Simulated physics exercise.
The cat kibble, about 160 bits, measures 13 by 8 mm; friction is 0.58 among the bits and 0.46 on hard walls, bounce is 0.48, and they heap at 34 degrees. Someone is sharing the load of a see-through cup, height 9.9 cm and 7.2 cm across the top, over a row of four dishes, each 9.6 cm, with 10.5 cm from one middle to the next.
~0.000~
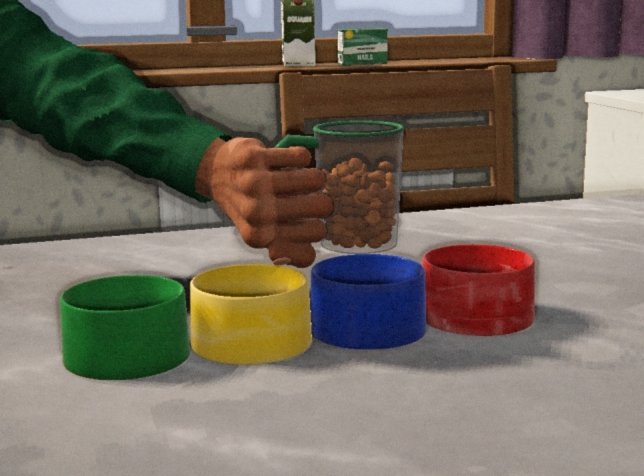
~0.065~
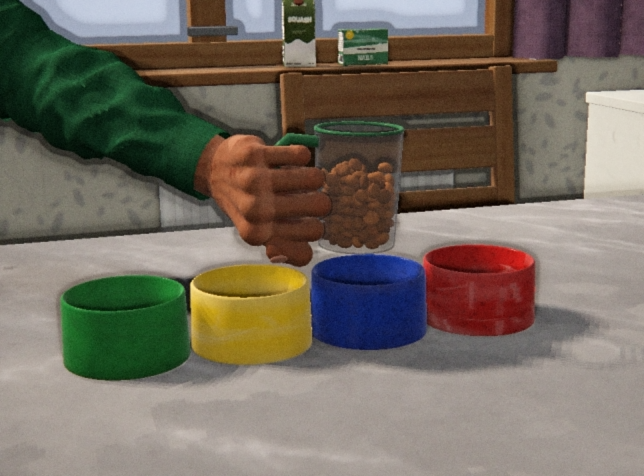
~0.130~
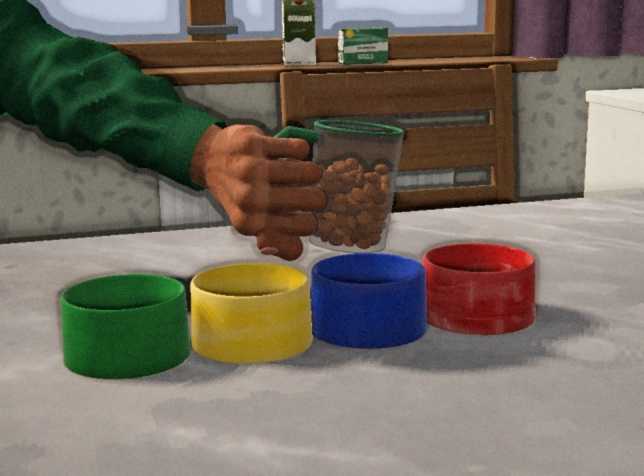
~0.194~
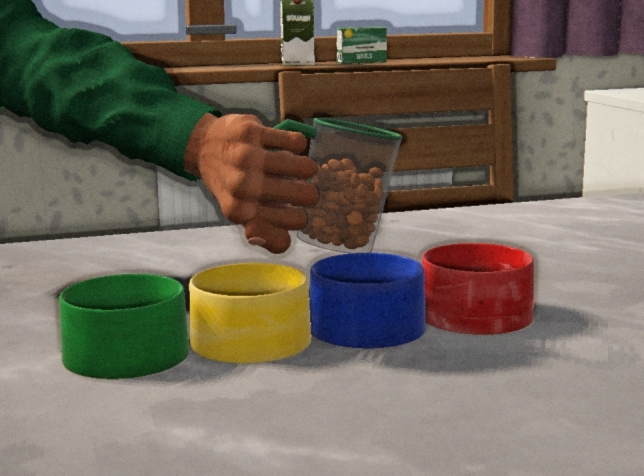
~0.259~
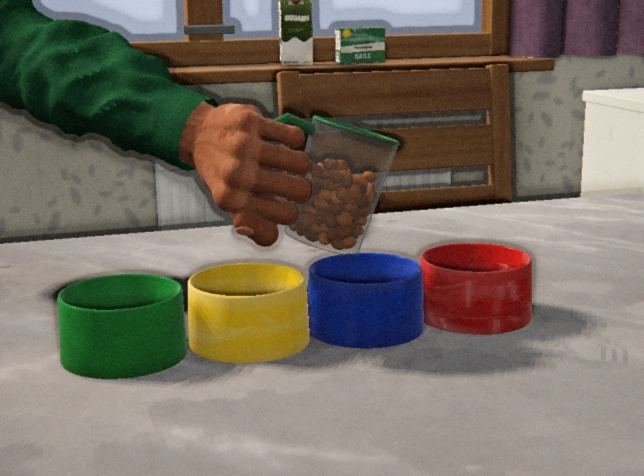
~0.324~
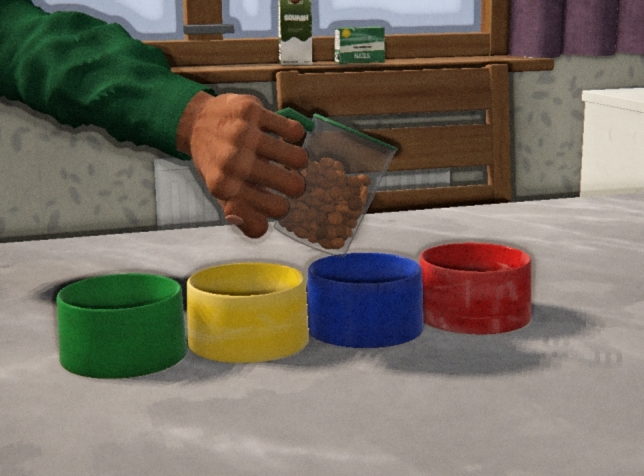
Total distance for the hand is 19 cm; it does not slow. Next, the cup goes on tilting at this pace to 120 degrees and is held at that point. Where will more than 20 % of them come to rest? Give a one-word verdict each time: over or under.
Red dish: It should not get past the one-in-five mark, blue dish: It should not get past the one-in-five mark, green dish: It should not get past the one-in-five mark, yellow dish: It should get past the one-in-five mark, counter: It should not get past the one-in-five mark.
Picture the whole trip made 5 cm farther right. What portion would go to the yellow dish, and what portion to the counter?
Shares - yellow 0 / counter 0.
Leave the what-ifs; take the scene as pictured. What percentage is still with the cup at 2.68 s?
Roughly 0 in a hundred.
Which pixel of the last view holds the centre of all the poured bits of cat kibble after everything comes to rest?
Close to pixel (261, 318).
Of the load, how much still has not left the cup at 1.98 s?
Load share: Near 0 percent.
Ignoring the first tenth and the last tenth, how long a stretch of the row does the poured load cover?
I'd put it at close to 7 cm.
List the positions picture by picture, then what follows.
The first frame shows cup at (359, 187), tilt 0 degrees, lip at (399, 126), moved 0.0 cm; middle of the pieces at (358, 205); red dish at (478, 259); blue dish at (368, 270); yellow dish at (250, 281); green dish at (123, 293).
The second frame shows cup at (358, 187), tilt 2 degrees, lip at (400, 128), moved 0.1 cm; middle of the pieces at (356, 206).
The third frame shows cup at (353, 186), tilt 7 degrees, lip at (400, 131), moved 0.6 cm; middle of the pieces at (350, 205).
The fourth frame shows cup at (346, 186), tilt 12 degrees, lip at (397, 136), moved 1.1 cm; middle of the pieces at (341, 204).
The fifth frame shows cup at (339, 187), tilt 18 degrees, lip at (395, 142), moved 1.6 cm; middle of the pieces at (332, 204).
The sixth frame shows cup at (332, 187), tilt 25 degrees, lip at (392, 148), moved 2.1 cm; middle of the pieces at (324, 203); red dish at (475, 258); blue dish at (365, 268); yellow dish at (247, 280); green dish at (120, 292). The cup turns about 95 degrees a second and travels 8 cm a second.
After 1.32 s, tilt 117 degrees; cup holds 95 %, blue 5 %, yellow 5 %.
Then, at 1.98 s, tilt 120 degrees; cup holds 0 %, blue 5 %, yellow 85 %.
Then, at 2.68 s, tilt 120 degrees; cup holds 0 %, blue 5 %, yellow 85 %.
At rest (3.0 s), red 0 %, blue 5 %, green 0 %, yellow 85 %, counter 10 %.
